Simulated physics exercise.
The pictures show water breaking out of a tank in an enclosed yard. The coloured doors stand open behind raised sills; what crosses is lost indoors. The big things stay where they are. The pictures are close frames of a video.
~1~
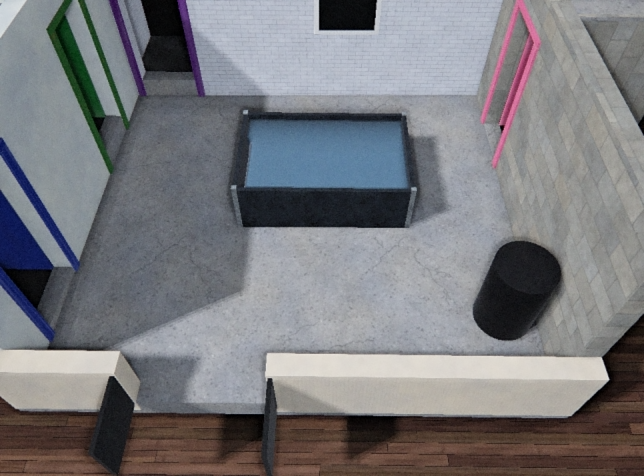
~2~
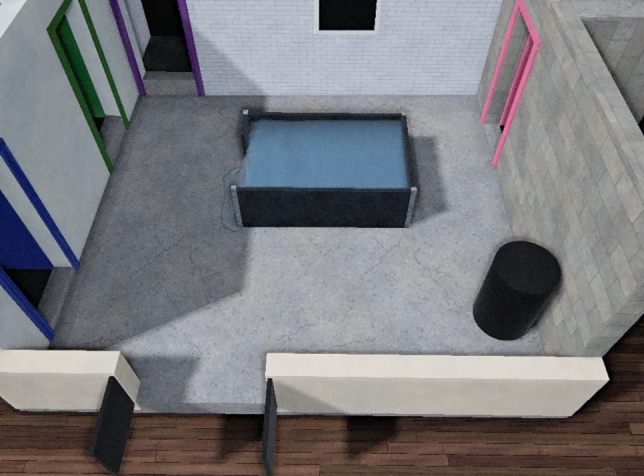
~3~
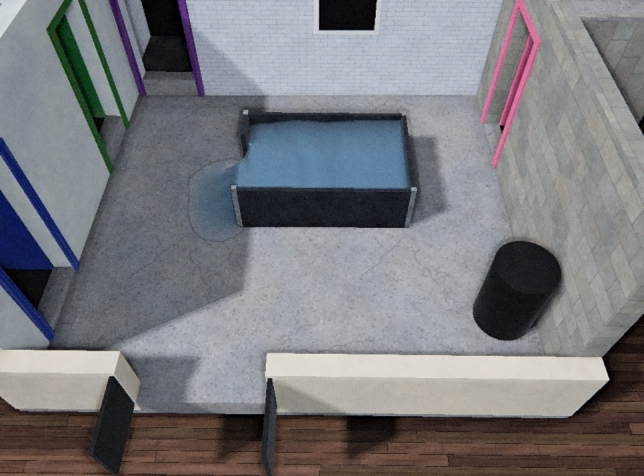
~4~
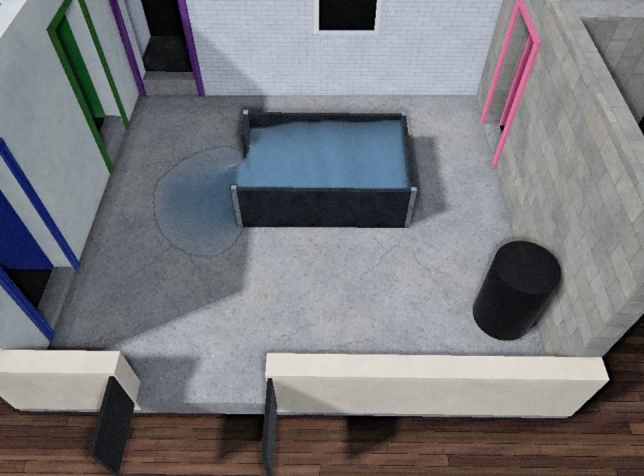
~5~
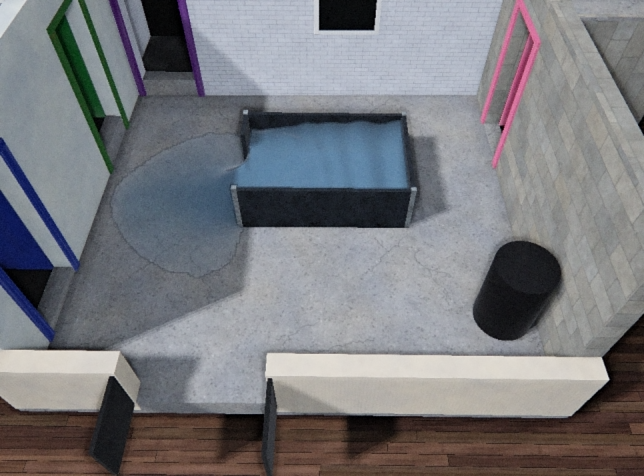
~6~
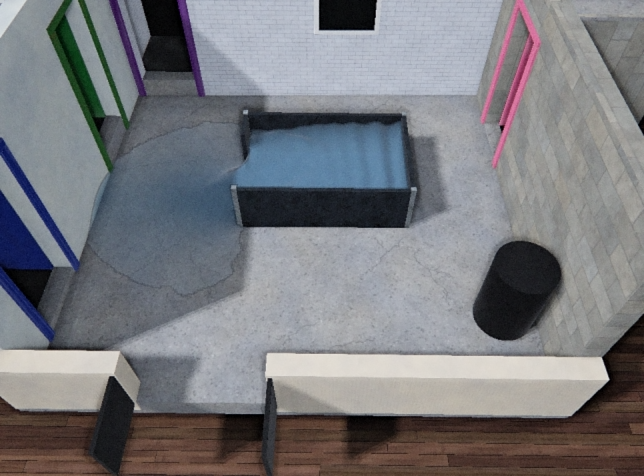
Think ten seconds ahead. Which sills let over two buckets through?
In the end: The blue door floods; the green door holds within the limit; the purple door holds within the limit; the pink door floods.
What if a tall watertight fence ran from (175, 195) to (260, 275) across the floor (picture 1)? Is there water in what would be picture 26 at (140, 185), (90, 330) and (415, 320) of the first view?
In that order: Flooded, under water, wet.
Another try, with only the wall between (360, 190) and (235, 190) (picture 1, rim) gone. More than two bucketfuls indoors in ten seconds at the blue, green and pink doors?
Blue door is under, green door is under, pink door lets less in.
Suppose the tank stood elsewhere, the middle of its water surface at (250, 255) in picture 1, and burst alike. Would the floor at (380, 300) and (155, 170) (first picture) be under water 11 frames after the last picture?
As listed: No water, flooded.
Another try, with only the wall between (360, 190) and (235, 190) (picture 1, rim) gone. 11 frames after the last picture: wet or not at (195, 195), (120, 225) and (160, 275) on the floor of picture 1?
In turn: Dry, no water, awash.
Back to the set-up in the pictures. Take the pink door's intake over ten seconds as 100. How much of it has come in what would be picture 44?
Roughly 30 per cent.
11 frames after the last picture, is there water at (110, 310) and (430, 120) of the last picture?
One after the other: Wet, clear.
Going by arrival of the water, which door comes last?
It is the pink one.
A moment on, water covers 25 % of the floor; the blue door wet at the sill, nothing in, the green door wet at the sill, nothing in, the purple door not reached, the pink door not reached.
Next, water covers 30 % of the floor; the blue door under two buckets in, the green door wet at the sill, nothing in, the purple door wet at the sill, nothing in, the pink door not reached.
Then, water covers 60 % of the floor; the blue door over two buckets in, the green door wet at the sill, nothing in, the purple door wet at the sill, nothing in, the pink door not reached.
Later, water covers 95 % of the floor; the blue door over two buckets in, the green door wet at the sill, nothing in, the purple door wet at the sill, nothing in, the pink door over two buckets in.
In the end, water covers 100 % of the floor; the blue door over two buckets in, the green door wet at the sill, nothing in, the purple door wet at the sill, nothing in, the pink door over two buckets in.
